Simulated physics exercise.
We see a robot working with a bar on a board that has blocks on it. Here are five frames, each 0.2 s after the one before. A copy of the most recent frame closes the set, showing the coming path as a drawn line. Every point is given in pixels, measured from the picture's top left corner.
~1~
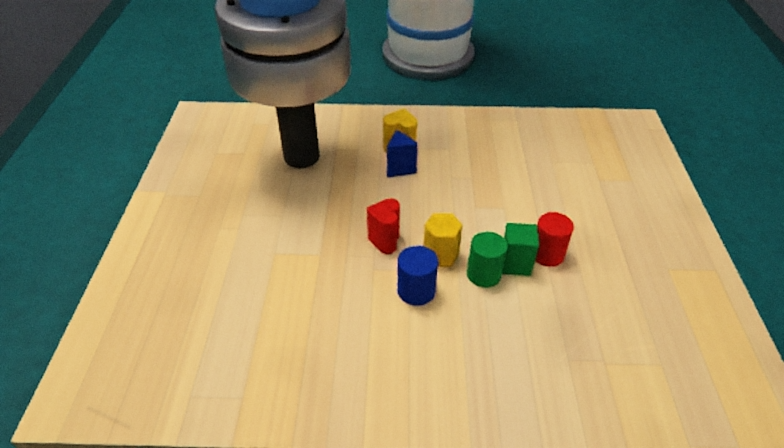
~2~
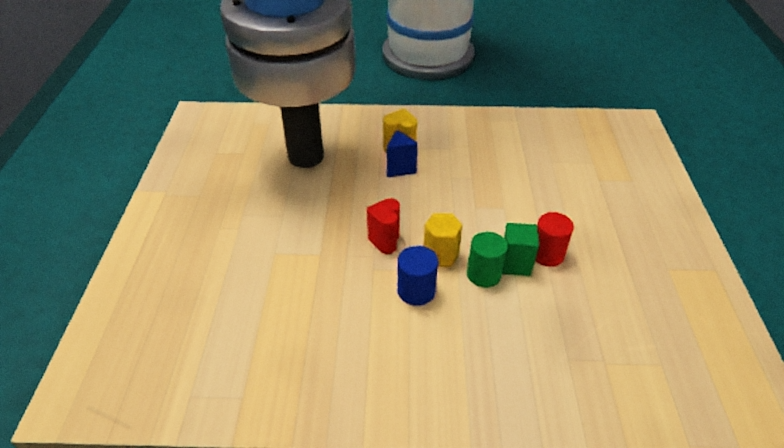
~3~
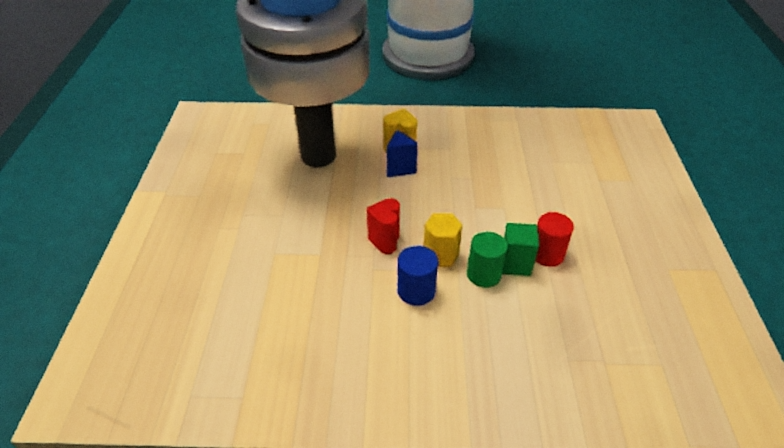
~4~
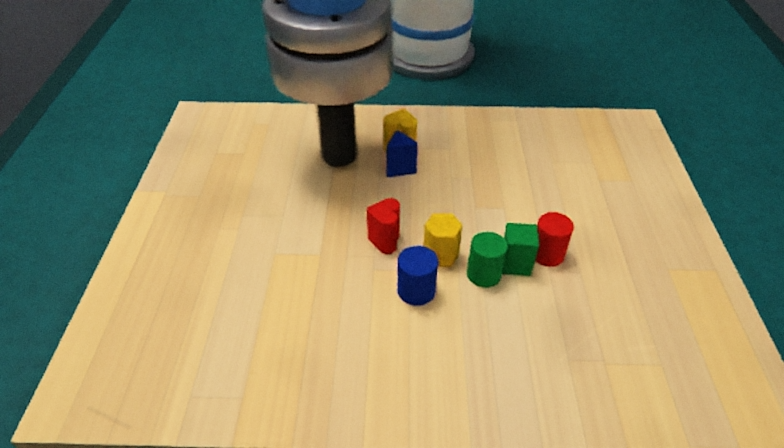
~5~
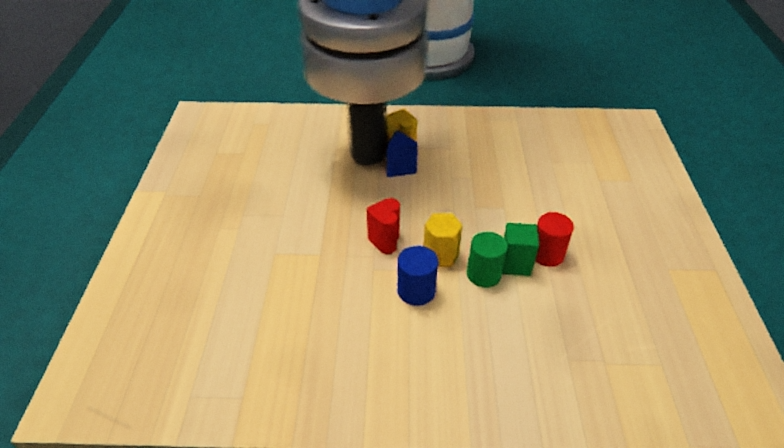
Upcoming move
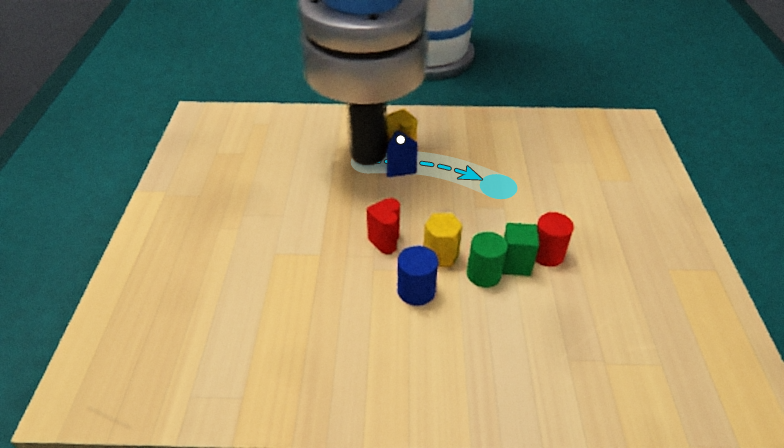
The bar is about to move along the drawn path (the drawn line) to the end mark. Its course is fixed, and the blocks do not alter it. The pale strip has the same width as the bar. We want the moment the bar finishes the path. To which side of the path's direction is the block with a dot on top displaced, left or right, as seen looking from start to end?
Displaced right.
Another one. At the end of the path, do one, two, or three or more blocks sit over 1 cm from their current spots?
The push will move two blocks.
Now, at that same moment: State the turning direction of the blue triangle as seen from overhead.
Turns clockwise.
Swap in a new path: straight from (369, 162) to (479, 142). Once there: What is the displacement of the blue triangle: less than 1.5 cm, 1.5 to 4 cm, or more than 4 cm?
Between 1.5 and 4 cm.
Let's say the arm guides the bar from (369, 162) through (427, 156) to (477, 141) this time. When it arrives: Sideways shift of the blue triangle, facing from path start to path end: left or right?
Right side.
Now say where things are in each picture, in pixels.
The first picture shows bar's lower end at (302, 157); blue triangle at (401, 140); yellow heart block at (401, 118).
The second picture shows bar at (306, 157); blocks still.
The third picture shows bar at (319, 156); blocks still.
The fourth picture shows bar at (339, 155); blocks still.
The fifth picture shows bar at (368, 154); blue triangle at (401, 140); yellow heart block at (401, 118).
Drawn move, from (369, 162) through (413, 162) and (457, 170) to (499, 186); the dot is on the blue triangle.
The first path, step by step. One third of the way, bar at (414, 155); blue triangle at (435, 146), turned 40° clockwise; yellow heart block at (423, 112), turned 50° anticlockwise.
Two thirds of the way, bar at (458, 163); blue triangle at (466, 159), turned 75° clockwise; yellow heart block at (423, 112), turned 50° anticlockwise.
At the end, bar at (500, 179); blue triangle at (474, 166), turned 105° clockwise; yellow heart block at (423, 112), turned 50° anticlockwise.
